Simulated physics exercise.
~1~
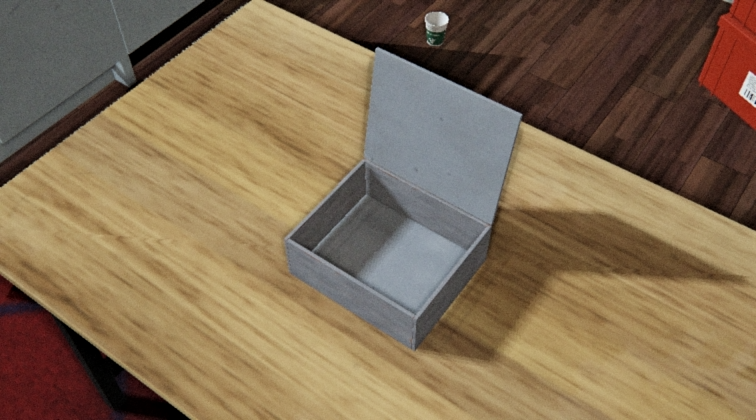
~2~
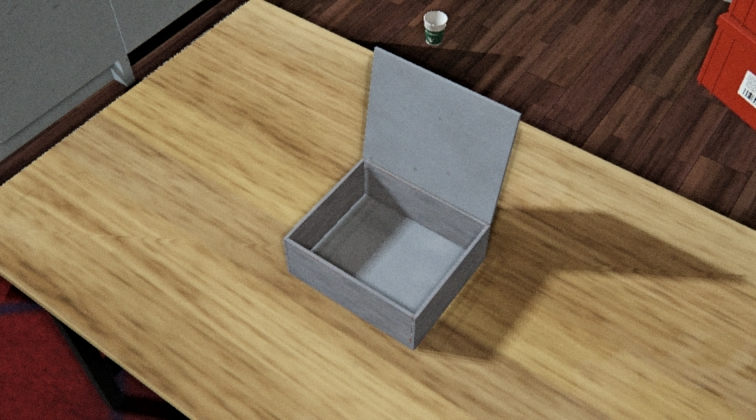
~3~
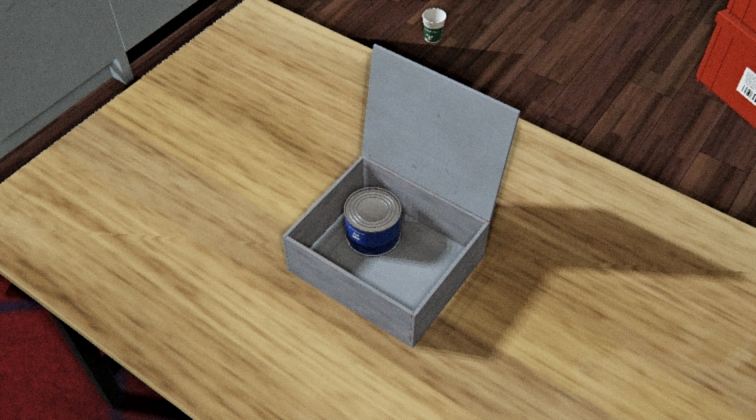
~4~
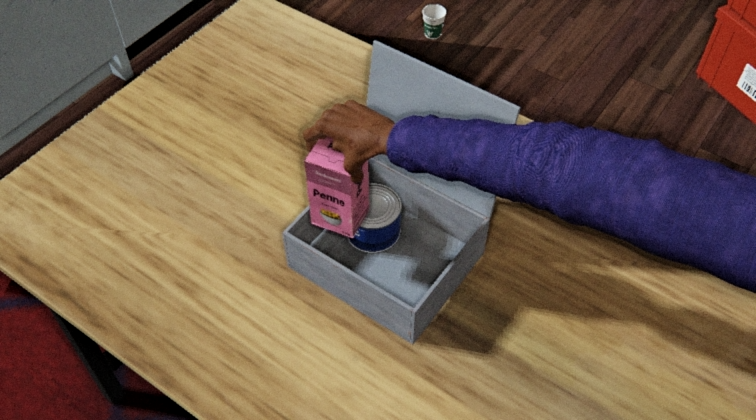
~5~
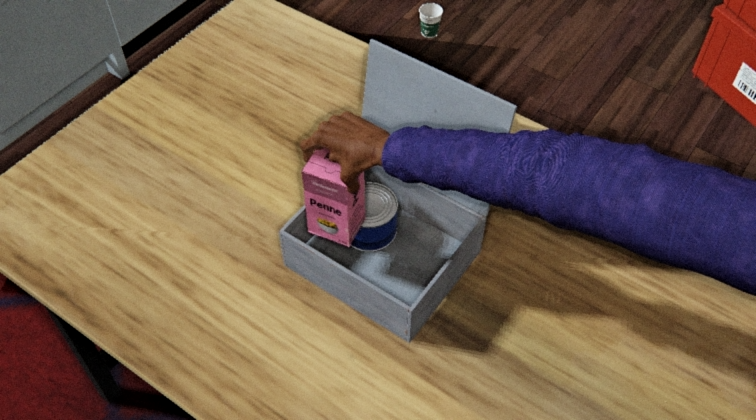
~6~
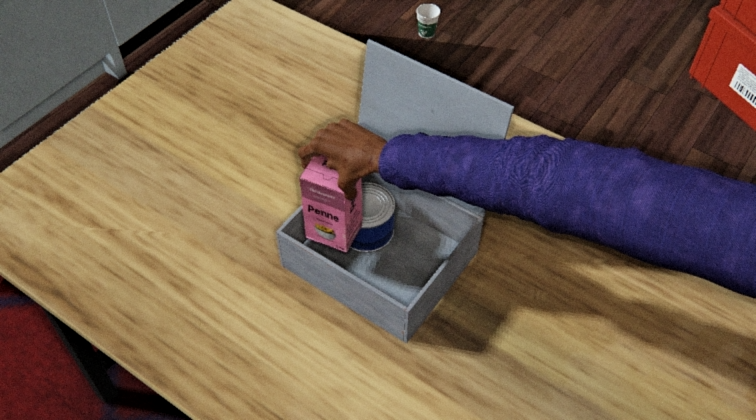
Blue tub appearing inside an open grey case on a wooden table, then a purple-sleeved arm lowering a pink carton in beside it.
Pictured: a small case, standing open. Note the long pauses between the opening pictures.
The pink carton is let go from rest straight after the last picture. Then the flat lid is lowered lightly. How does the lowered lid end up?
It ends up propped partly open.
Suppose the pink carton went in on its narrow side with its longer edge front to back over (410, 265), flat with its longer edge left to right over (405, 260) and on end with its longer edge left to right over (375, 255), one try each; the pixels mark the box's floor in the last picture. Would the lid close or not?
So: First shut tight, second shut tight, third open.
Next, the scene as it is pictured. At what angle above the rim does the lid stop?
Around 20 degrees.
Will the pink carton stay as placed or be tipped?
Once everything settles, it ends up at a slant.
Then, 0.50 s after the last picture, pink carton tipped 53° from how it was near (322, 229); blue tub slid a little.
Then, 1.50 s after the last picture, lid 66° above the rim; pink carton tipped 52° from how it was near (323, 229); blue tub slid a little.
Then, 1.90 s after the last picture, lid 35° above the rim; pink carton tipped 52° from how it was near (323, 229); blue tub slid a little.
Then, 3.00 s after the last picture, lid 20° above the rim; pink carton tipped 52° from how it was near (323, 229); blue tub slid a little.
At rest, lid 20° above the rim; tipped over in the box, pink carton; blue tub in place. Seen from the same camera at the end, pink carton near (323, 229).
